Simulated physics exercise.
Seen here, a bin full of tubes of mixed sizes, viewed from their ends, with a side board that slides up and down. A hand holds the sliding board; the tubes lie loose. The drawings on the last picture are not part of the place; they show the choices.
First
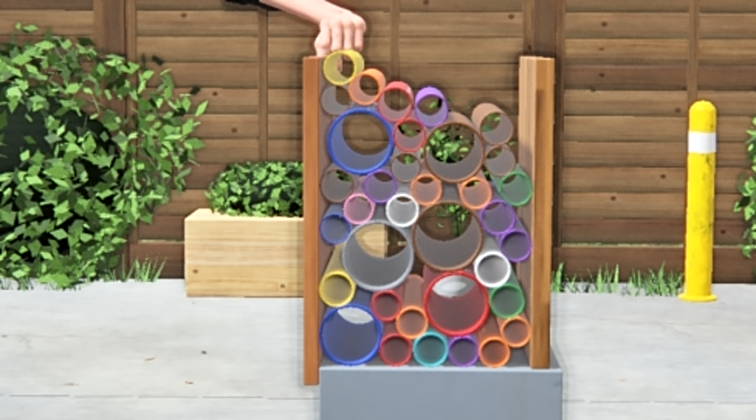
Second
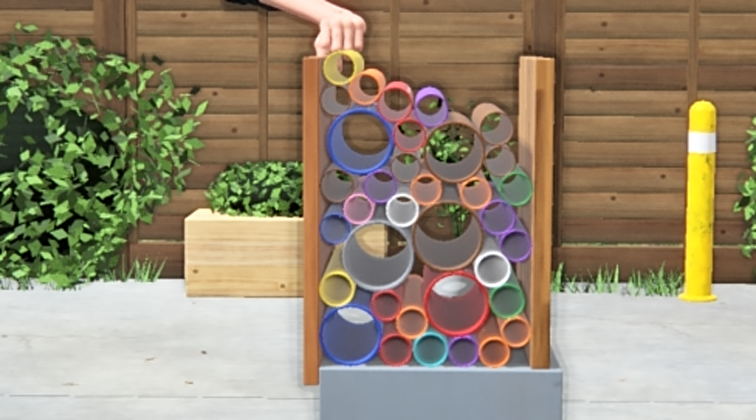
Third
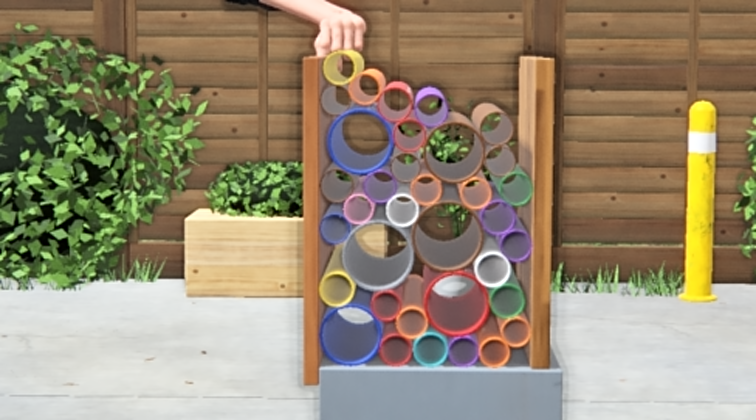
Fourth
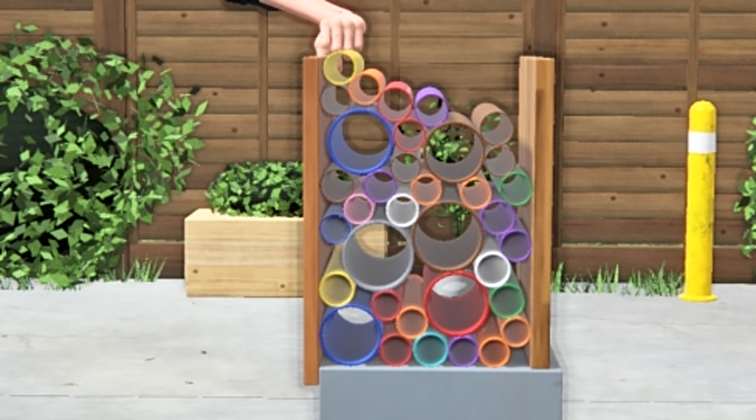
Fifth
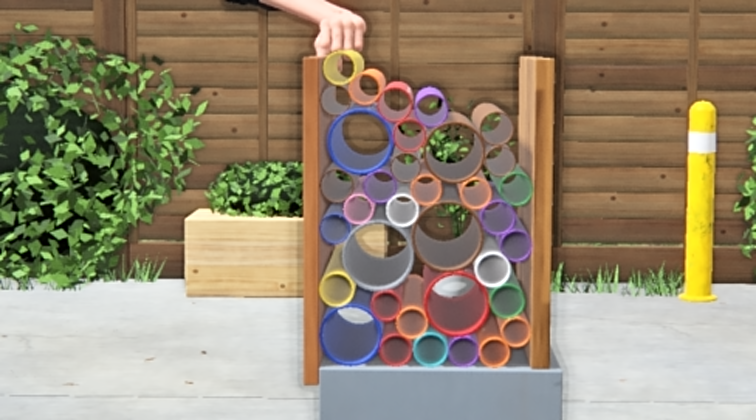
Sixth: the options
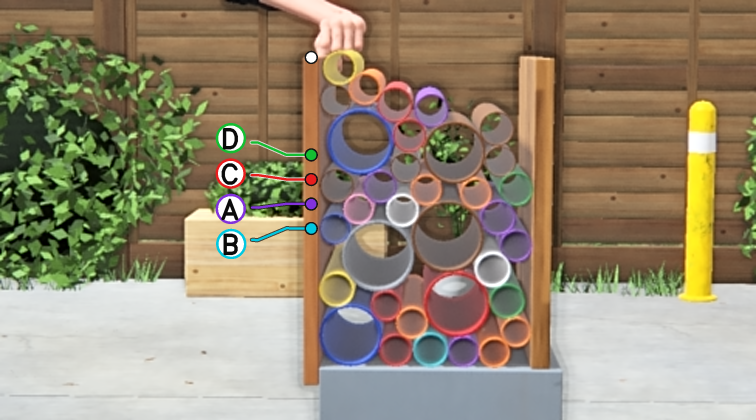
A hand holds the wooden side board of a bin of colourful tubes, all still.
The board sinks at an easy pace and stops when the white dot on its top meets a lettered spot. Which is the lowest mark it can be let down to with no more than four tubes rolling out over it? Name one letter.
The answer is mark A.
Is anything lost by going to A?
Yes, at A.
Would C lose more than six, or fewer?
Fewer than six.
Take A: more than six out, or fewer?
At A, fewer than six.
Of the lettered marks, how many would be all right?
Three of them.
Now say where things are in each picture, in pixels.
The first picture shows side board (321, 207); a blue tube (351, 336); an orange tube (412, 323).
The second picture shows an orange tube (412, 323); an orange tube (516, 332).
The third picture shows a pink tube (359, 209); a blue tube (361, 142).
The fourth picture shows a brown tube (454, 153); a red tube (395, 105).
The fifth picture shows side board (321, 207); a blue tube (351, 336); an orange tube (412, 323).
On the marked copy, A at (311, 204); B at (311, 229); C at (311, 179); D at (311, 155); the white dot at (311, 57).
With A. Early on, top of the board (320, 122).
Further on, top of the board (320, 194).
At the end, top of the board (320, 203), two out over the board.
As for the rest, B more than four out over the board; C two out over the board; D two out over the board.
